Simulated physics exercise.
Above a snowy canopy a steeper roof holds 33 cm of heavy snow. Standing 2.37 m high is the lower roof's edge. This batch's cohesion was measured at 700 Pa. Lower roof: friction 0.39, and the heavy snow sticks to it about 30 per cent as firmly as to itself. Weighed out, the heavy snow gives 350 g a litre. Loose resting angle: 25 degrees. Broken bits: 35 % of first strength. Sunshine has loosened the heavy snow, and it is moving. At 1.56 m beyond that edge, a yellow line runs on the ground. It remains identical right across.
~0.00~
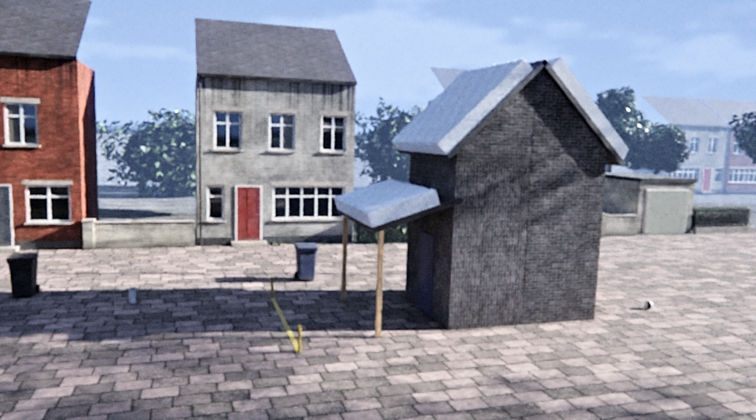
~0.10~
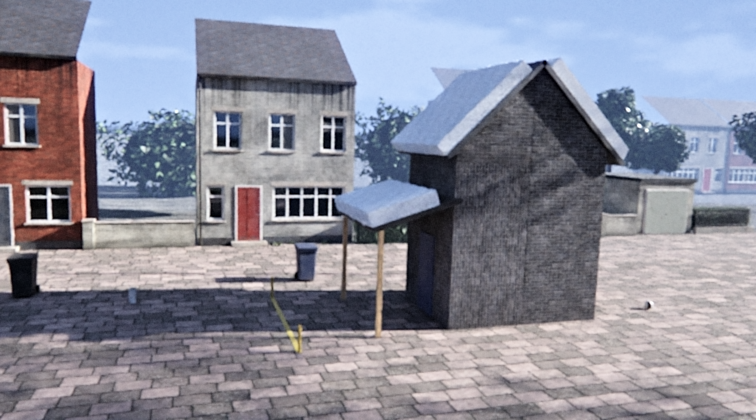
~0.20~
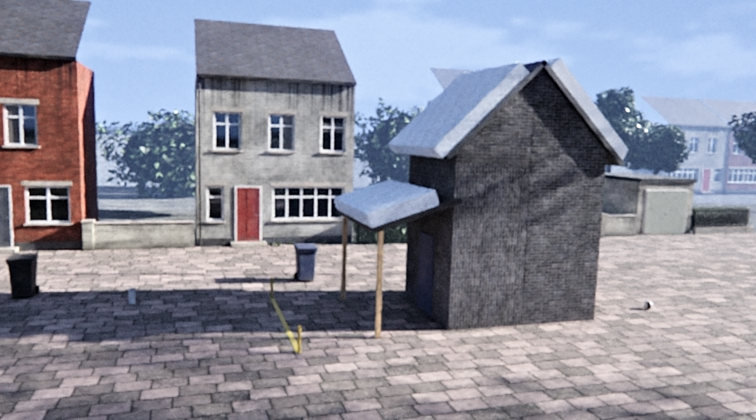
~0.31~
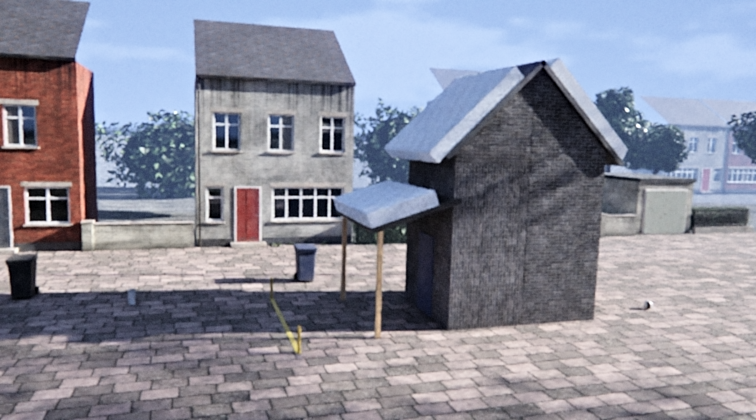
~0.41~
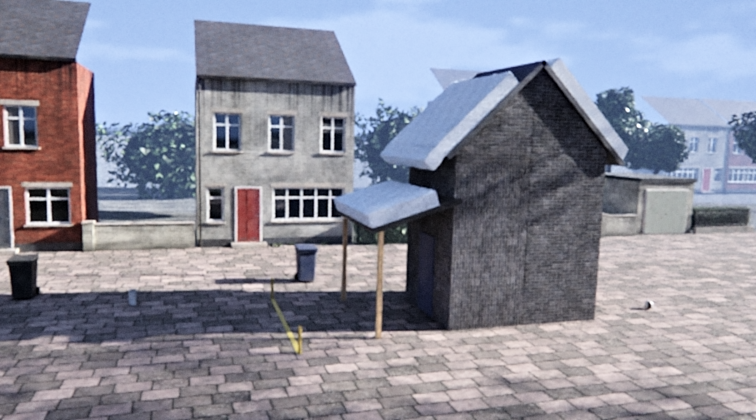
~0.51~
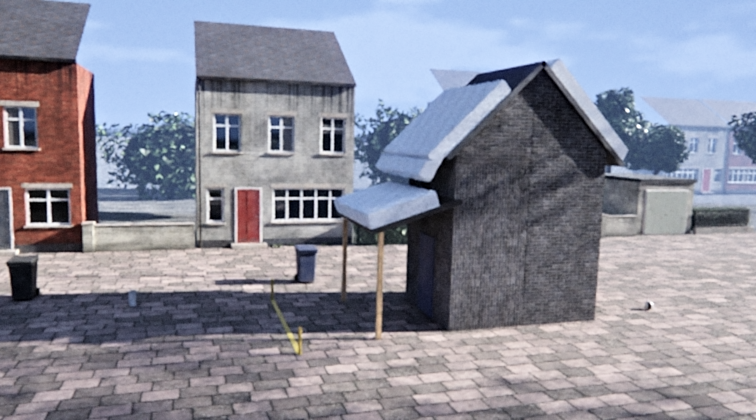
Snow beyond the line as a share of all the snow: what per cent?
The share beyond the line comes to about 48 %.
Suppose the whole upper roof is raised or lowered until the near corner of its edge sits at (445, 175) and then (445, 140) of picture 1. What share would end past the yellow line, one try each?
Try 1: Near 35 %; try 2: Near 55 %.
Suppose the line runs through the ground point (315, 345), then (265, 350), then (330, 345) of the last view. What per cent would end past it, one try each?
Respectively 60, 30 and 65 percent would end past it.
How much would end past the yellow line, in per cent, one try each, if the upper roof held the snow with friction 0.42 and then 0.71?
I'd say 35 %, followed by 20 %.
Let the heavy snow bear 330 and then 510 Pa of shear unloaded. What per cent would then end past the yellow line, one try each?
Respectively, close to 50 % and close to 50 %.
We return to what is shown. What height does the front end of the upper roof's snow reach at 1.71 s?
Close to 0.0 metres, I reckon.
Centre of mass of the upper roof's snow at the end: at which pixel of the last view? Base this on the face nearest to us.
It comes out near (280, 323), give or take.
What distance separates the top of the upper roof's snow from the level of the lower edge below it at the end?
The snow's top stands about 0.8 m above the lower edge.
By 1.06 s, none is below the lower edge and 0 % is past the line.
By 1.71 s, 57 % is below the lower edge and 19 % is past the line.
By 2.35 s, 78 % is below the lower edge and 47 % is past the line.
By 3.00 s, 78 % is below the lower edge and 48 % is past the line.
By 3.20 s, at the end, 78 % is below the lower edge and 48 % is past the line.
